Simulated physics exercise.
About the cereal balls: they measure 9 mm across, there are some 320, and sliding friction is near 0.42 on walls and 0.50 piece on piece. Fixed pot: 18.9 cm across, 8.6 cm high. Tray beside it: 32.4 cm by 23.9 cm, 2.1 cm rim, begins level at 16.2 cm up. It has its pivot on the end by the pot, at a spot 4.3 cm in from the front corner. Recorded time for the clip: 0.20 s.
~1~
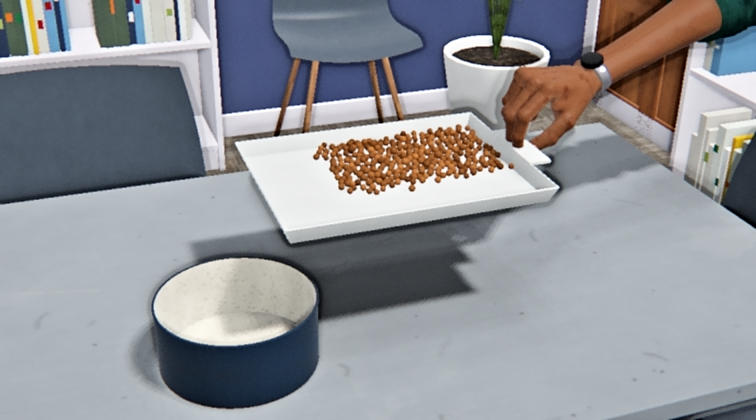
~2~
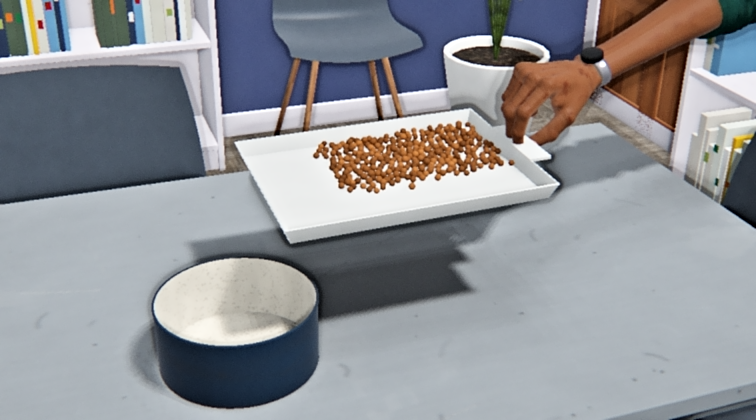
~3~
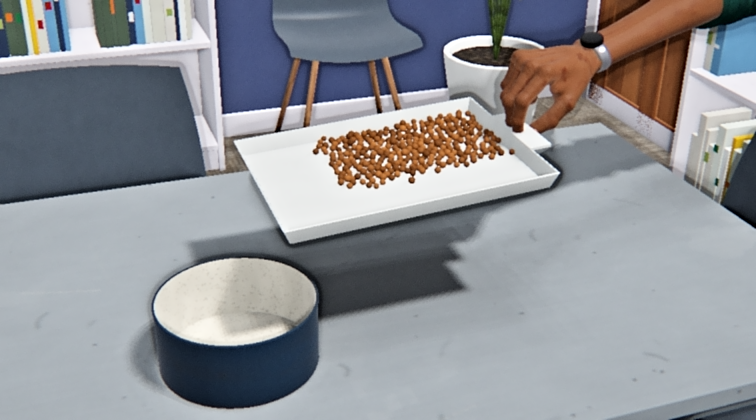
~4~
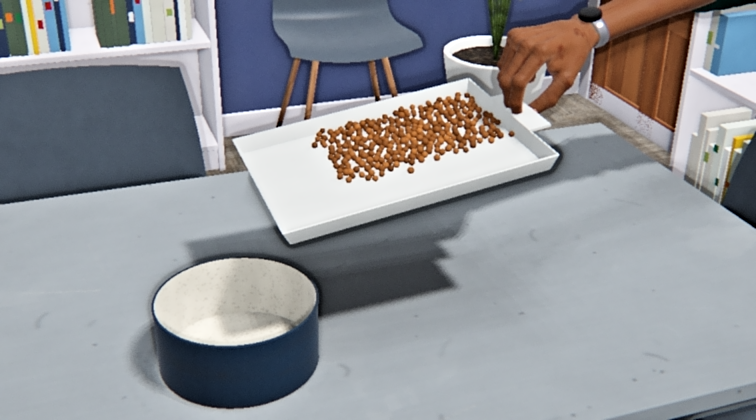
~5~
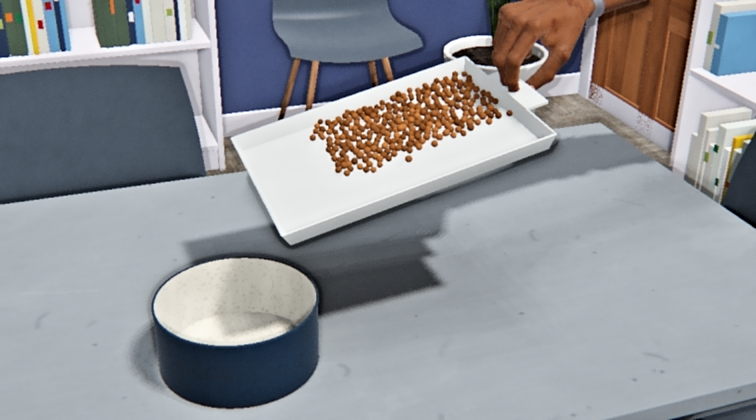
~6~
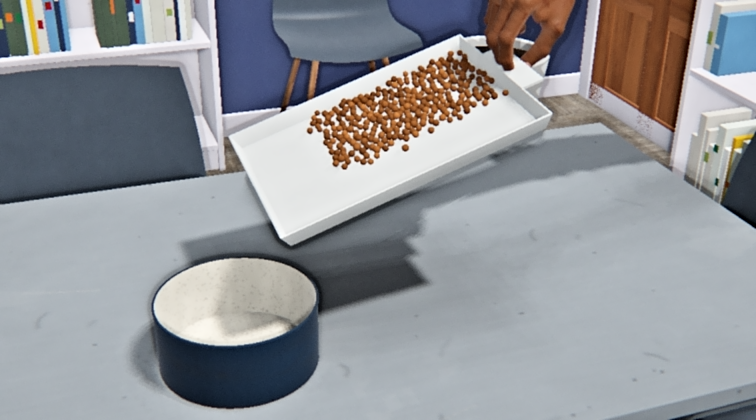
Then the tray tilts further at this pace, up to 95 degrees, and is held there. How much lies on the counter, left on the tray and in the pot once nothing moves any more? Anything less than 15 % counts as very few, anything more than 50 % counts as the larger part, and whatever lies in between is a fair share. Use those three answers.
Counter: A fair share. Tray: Very few. Pot: The larger part.
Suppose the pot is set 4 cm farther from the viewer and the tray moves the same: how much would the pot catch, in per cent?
My estimate: Some 75 per cent.
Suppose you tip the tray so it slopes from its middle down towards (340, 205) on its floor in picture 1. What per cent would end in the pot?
About 95 per cent.
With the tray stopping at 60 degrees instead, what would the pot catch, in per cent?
About 45 in a hundred would end up in the pot.
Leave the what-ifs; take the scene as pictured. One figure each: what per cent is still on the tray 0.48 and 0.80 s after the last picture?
Earlier moment 40, later moment 0.
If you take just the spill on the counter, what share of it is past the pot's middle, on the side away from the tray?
100 per cent.
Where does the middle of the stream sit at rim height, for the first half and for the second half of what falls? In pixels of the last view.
(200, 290) first, (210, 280) later, roughly.
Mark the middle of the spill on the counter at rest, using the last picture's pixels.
The spill is centred close to (101, 326).
Then, 0.29 s after the last picture, tilt 56 degrees; the tray holds 100 %, the pot 0 %.
Then, 0.48 s after the last picture, tilt 82 degrees; the tray holds 40 %, the pot 5 %.
Then, 0.80 s after the last picture, tilt 95 degrees; the tray holds 0 %, the pot 65 %.
In the end, counter 35 %, tray 0 %, pot 65 %.
